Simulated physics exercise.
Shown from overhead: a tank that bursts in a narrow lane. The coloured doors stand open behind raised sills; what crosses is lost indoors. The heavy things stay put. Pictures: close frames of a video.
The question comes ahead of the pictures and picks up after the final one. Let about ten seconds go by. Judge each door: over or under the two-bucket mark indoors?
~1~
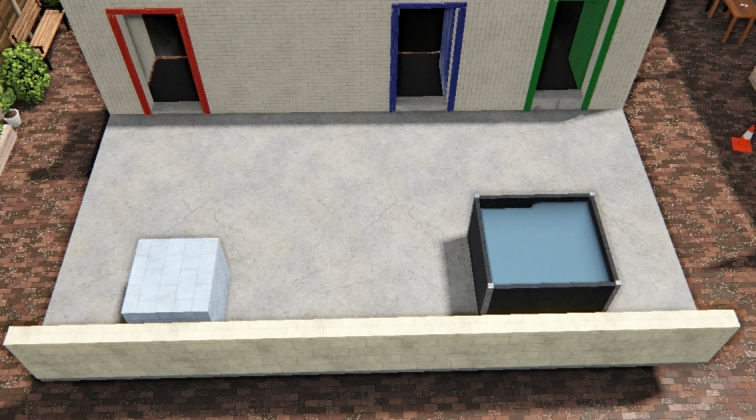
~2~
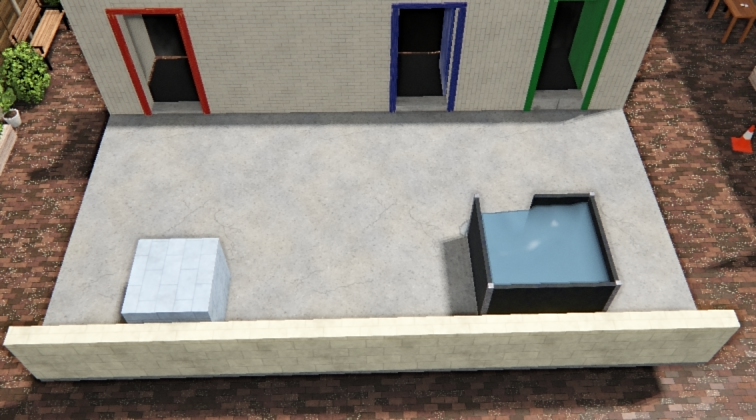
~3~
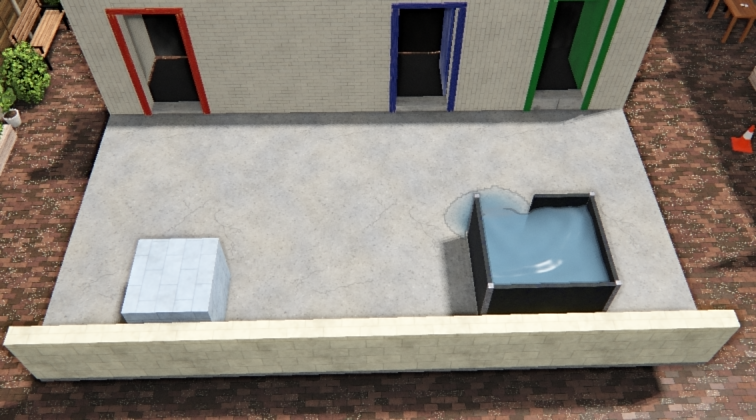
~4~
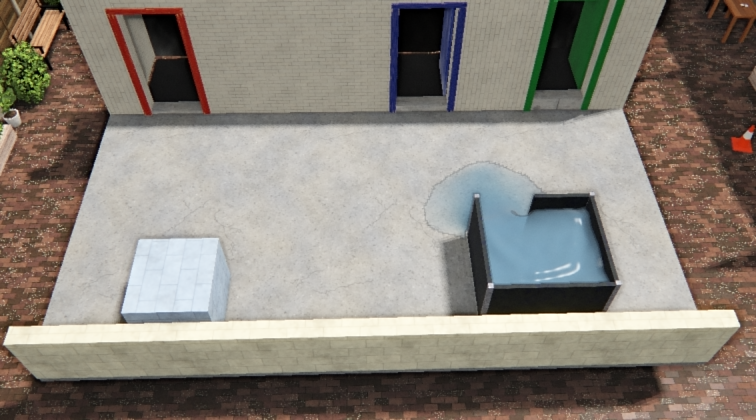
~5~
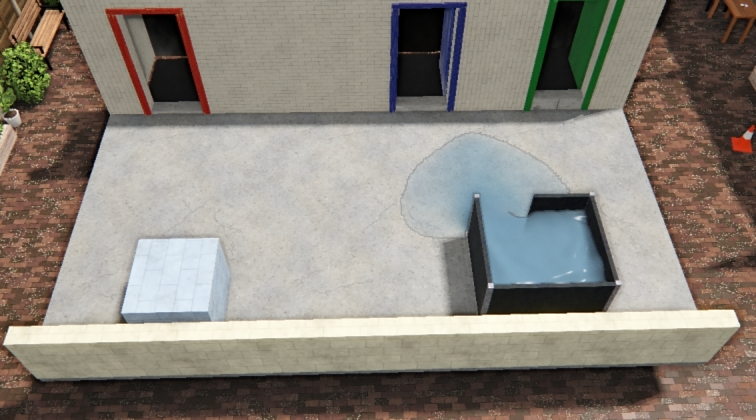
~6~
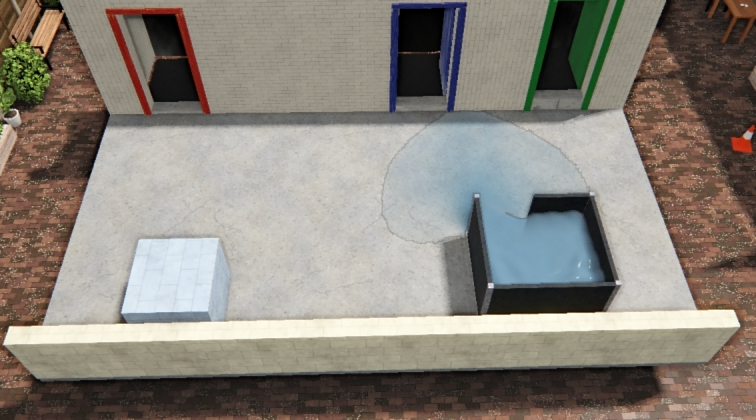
My call: Green door, under; red door, under; blue door, over.
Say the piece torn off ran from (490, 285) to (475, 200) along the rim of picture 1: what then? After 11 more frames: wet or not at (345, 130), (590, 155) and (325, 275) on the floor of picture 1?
Point one reached; point two not reached; point three reached.
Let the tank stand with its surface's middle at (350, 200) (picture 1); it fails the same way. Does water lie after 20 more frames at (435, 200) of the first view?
That spot ends up unaffected.
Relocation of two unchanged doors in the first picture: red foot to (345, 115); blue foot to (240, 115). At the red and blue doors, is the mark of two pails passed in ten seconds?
Red door exceeds the limit; blue door stays within it.
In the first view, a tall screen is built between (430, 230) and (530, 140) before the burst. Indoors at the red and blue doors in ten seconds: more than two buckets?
I'd say the red door misses the limit and the blue door misses the limit.
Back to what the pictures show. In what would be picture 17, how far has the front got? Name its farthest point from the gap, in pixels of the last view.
Somewhere about (217, 120).
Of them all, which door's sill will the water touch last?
It's the red-painted one.
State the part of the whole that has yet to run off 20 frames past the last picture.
I'd estimate close to 80 per cent.
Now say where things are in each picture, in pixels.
The open tank at (543, 242) is whole and still, in the first picture.
Water pours out on the open tank's far side and has run to (464, 234), in the second picture.
The front is at (503, 193), out from the gap on the open tank's far side, in the third picture.
Water pours out on the open tank's far side and has run to (473, 168), in the fourth picture.
Water pours out on the open tank's far side and has run to (472, 137), in the fifth picture.
The front is at (458, 112), out from the gap on the open tank's far side, in the sixth picture.
A moment on, water covers 25 % of the floor; the green door wet at the sill, nothing in, the red door not reached, the blue door over two buckets in.
Next, water covers 30 % of the floor; the green door wet at the sill, nothing in, the red door not reached, the blue door over two buckets in.
Then, water covers 40 % of the floor; the green door wet at the sill, nothing in, the red door wet at the sill, nothing in, the blue door far over two buckets in.
Later, water covers 60 % of the floor; the green door wet at the sill, nothing in, the red door wet at the sill, nothing in, the blue door far over two buckets in.
In the end, water covers 70 % of the floor; the green door wet at the sill, nothing in, the red door wet at the sill, nothing in, the blue door far over two buckets in.
